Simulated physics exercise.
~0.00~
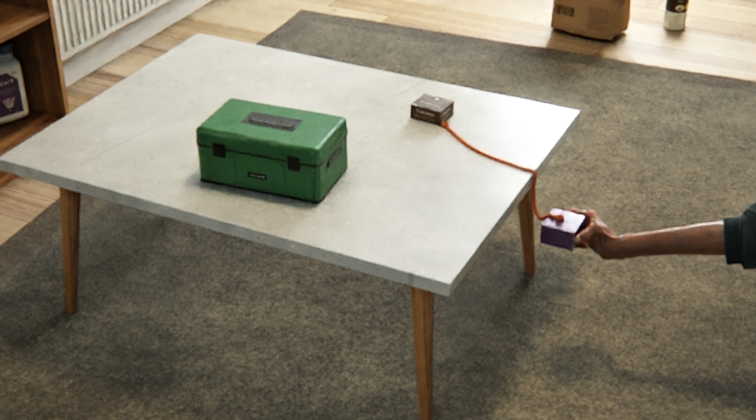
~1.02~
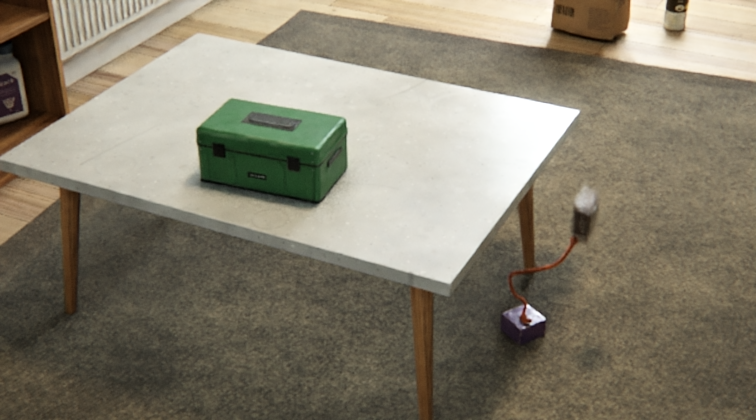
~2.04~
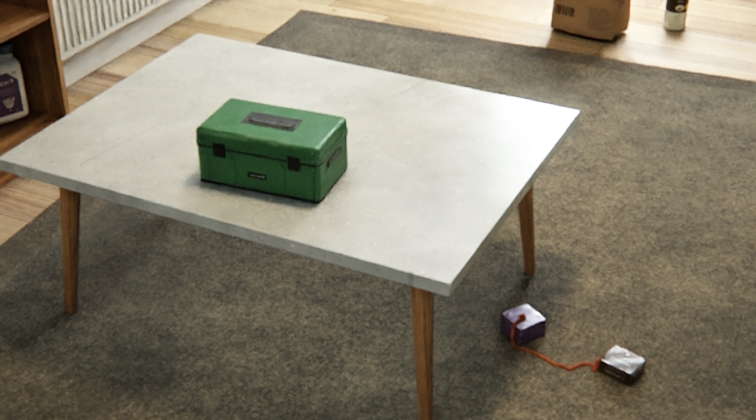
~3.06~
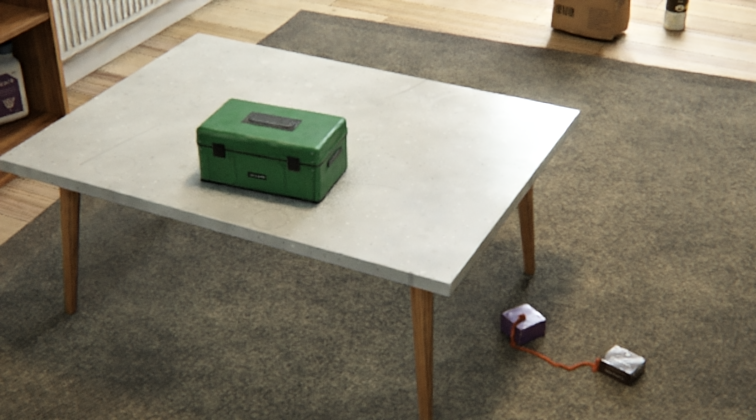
A hand held a purple block beside a table, tied by an orange cord to a small brown box near a green toolbox, then let go. The block dropped to the rug, pulling the box off the edge, and both ended up lying there while the toolbox stayed put.
